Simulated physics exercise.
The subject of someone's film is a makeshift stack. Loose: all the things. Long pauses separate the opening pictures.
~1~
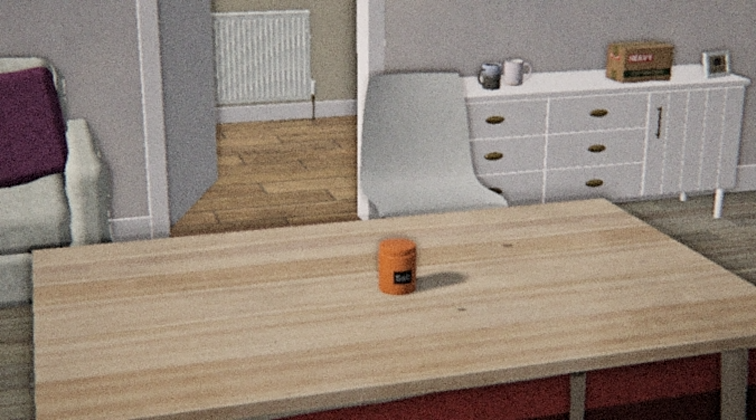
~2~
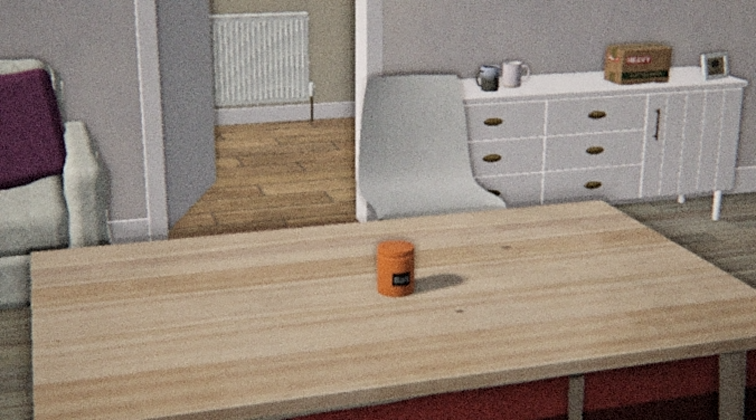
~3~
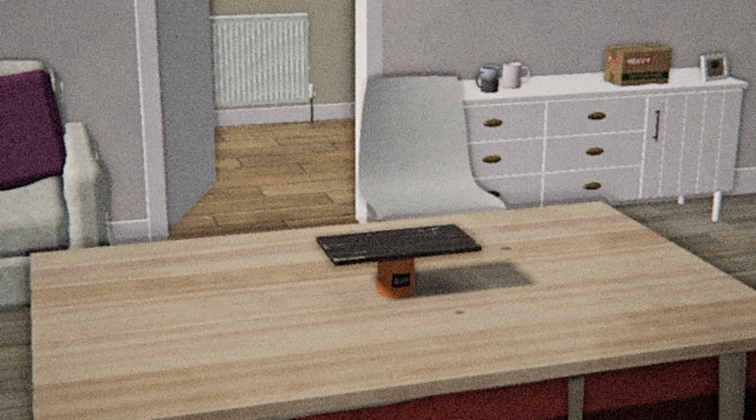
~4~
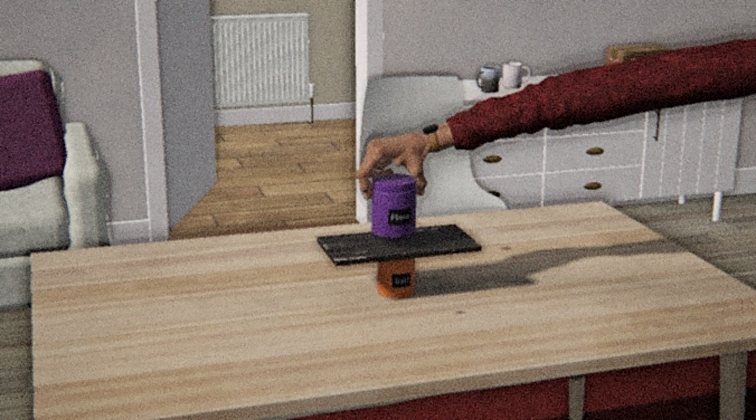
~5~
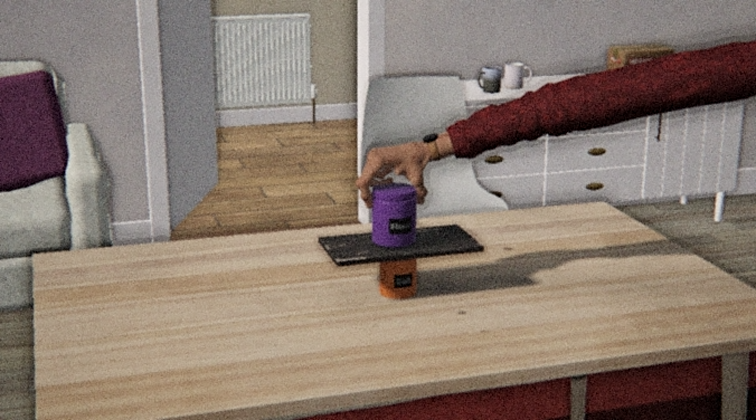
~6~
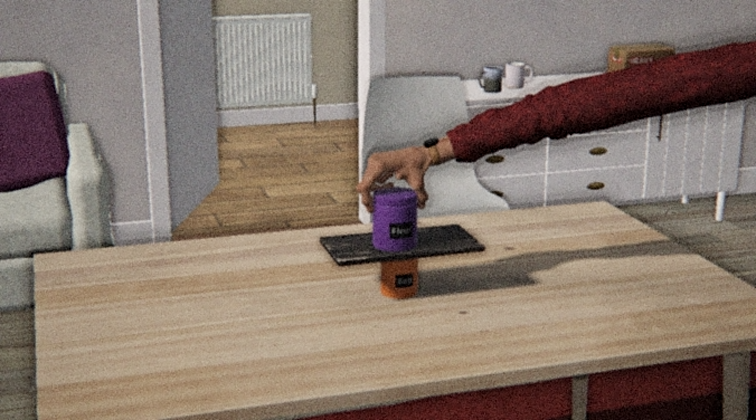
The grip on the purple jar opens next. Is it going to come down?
It stands.
Then, 0.20 s on from there, no change.
Then, 0.50 s on from there, purple jar resting near (395, 219).
In the end, all 3 unmoved. At the end, from the last picture's camera, purple jar near (395, 219). The stack keeps its balance.
